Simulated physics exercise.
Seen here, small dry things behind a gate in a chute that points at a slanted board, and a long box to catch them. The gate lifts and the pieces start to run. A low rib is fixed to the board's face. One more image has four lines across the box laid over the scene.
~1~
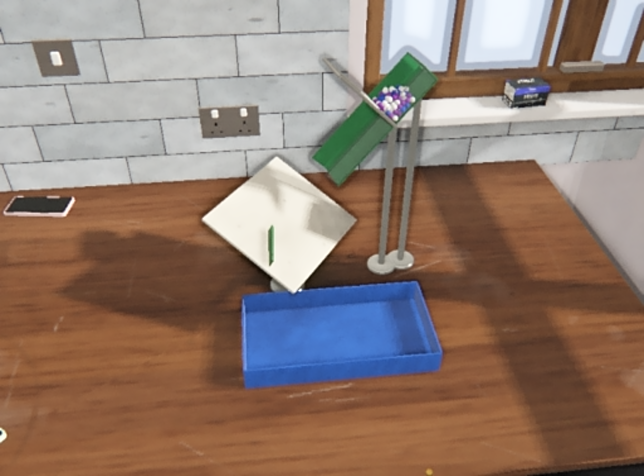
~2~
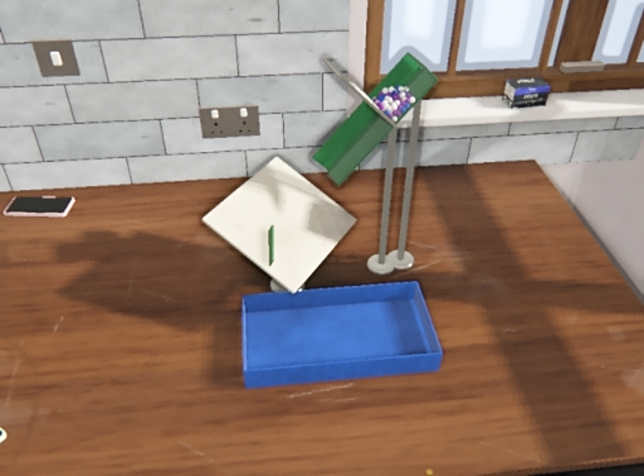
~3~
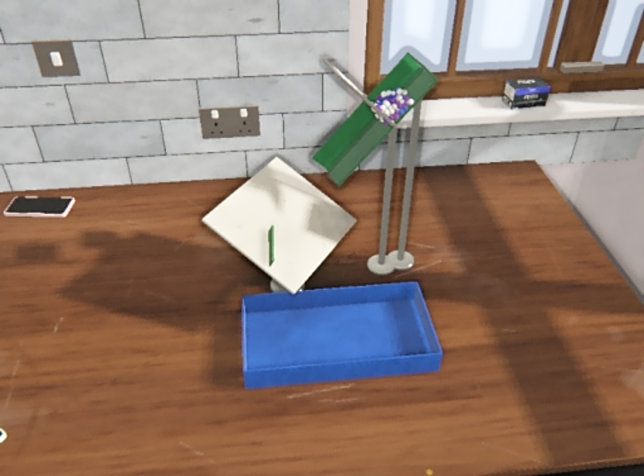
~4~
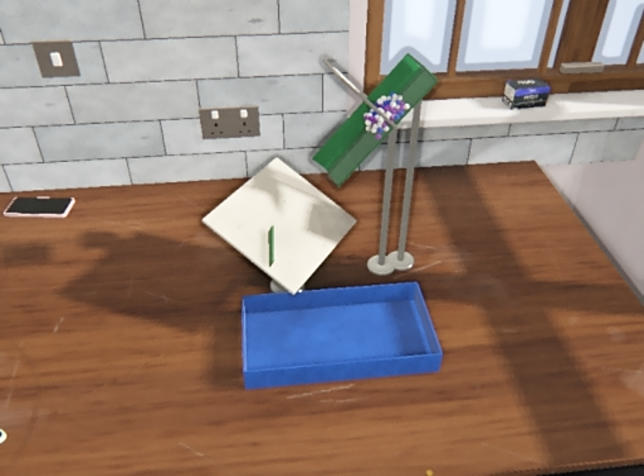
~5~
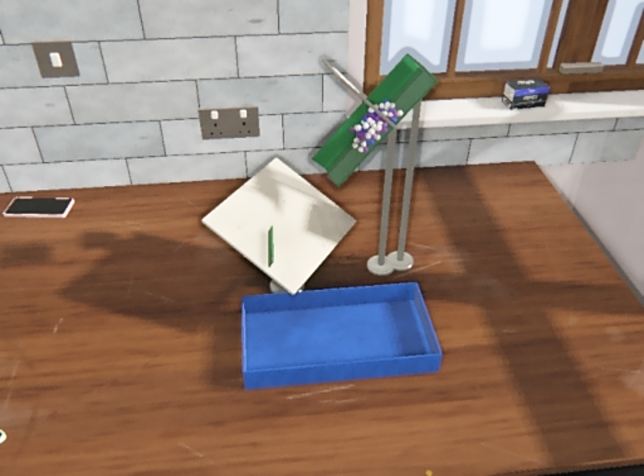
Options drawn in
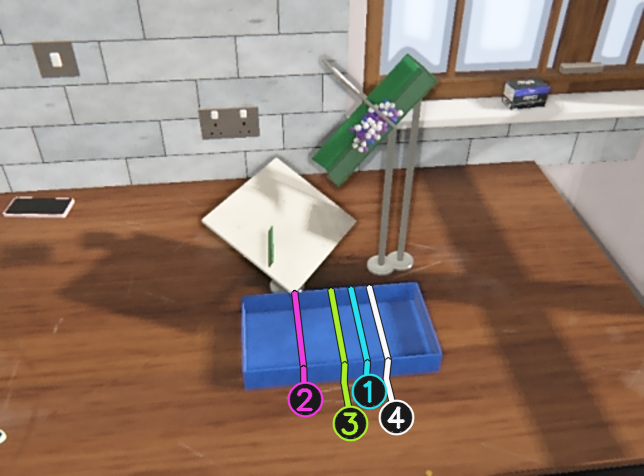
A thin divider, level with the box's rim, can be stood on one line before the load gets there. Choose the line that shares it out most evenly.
3.
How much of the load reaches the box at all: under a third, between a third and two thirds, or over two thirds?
It is over two thirds.
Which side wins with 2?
Right.
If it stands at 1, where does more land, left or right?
Left.
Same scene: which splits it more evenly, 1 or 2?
It is 1.
On the marked copy, line 1 crosses the front rim at (367, 361); line 2 crosses the front rim at (303, 367); line 3 crosses the front rim at (344, 363); line 4 crosses the front rim at (388, 359).
For line 1, of what is caught, the bulk on the left of the divider, a small share on the right.
For line 2, of what is caught, only a few on the left of the divider, all but a few on the right.
For line 3, of what is caught, close to two thirds on the left of the divider, close to a third on the right.
For line 4, of what is caught, all but a few on the left of the divider, a small share on the right.
